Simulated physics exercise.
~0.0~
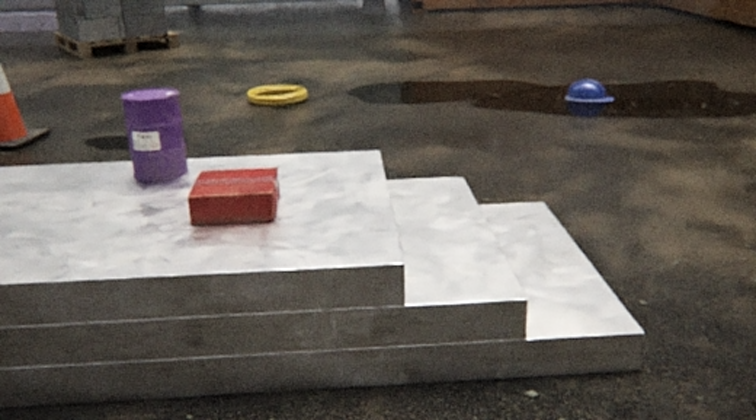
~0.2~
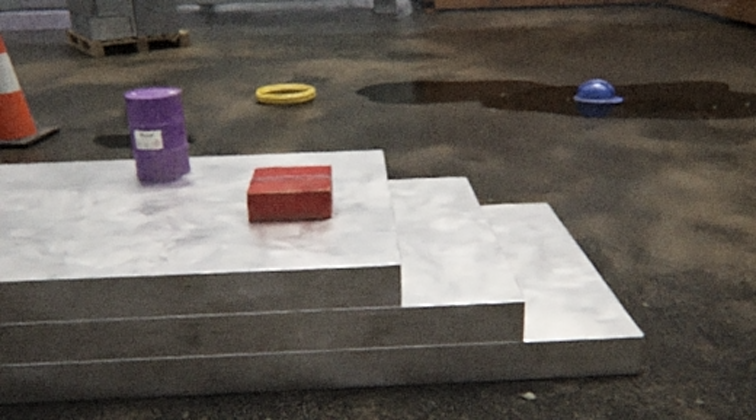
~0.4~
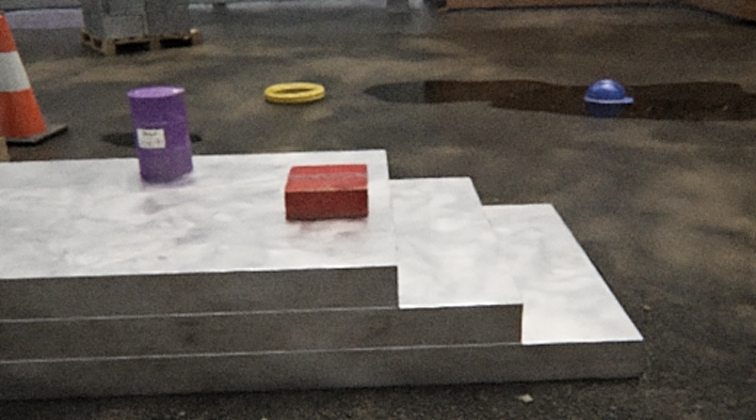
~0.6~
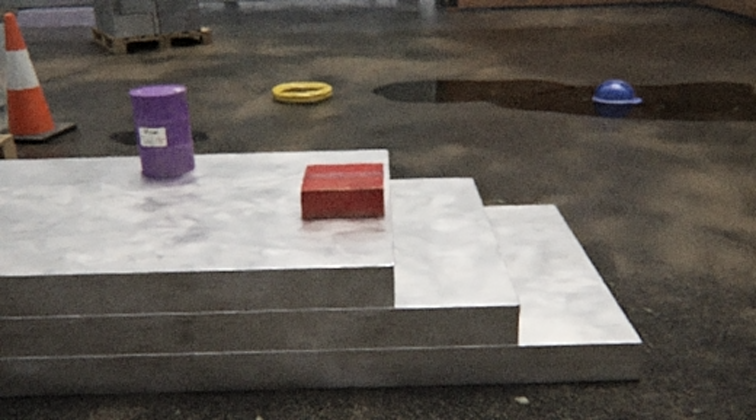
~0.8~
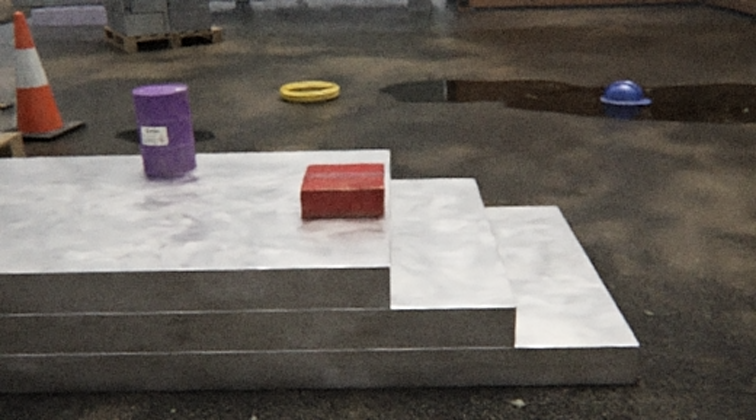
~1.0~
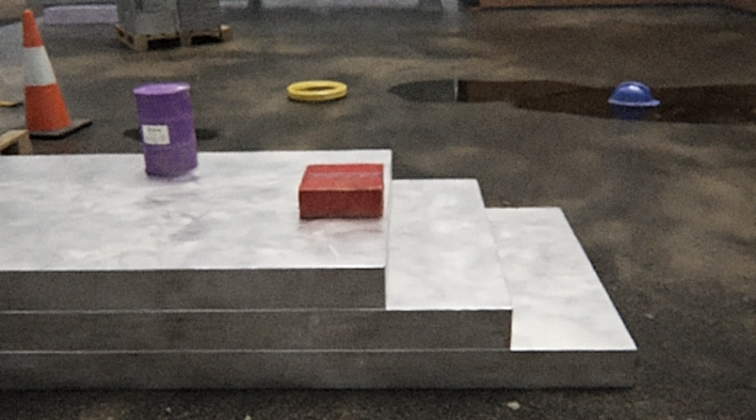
The footage shows a red box sliding right across the top of a low pale platform toward its descending steps, while a purple canister stands in place to the left. The box slows and stops near the edge, remaining on the top level as the view drifts slightly sideways.
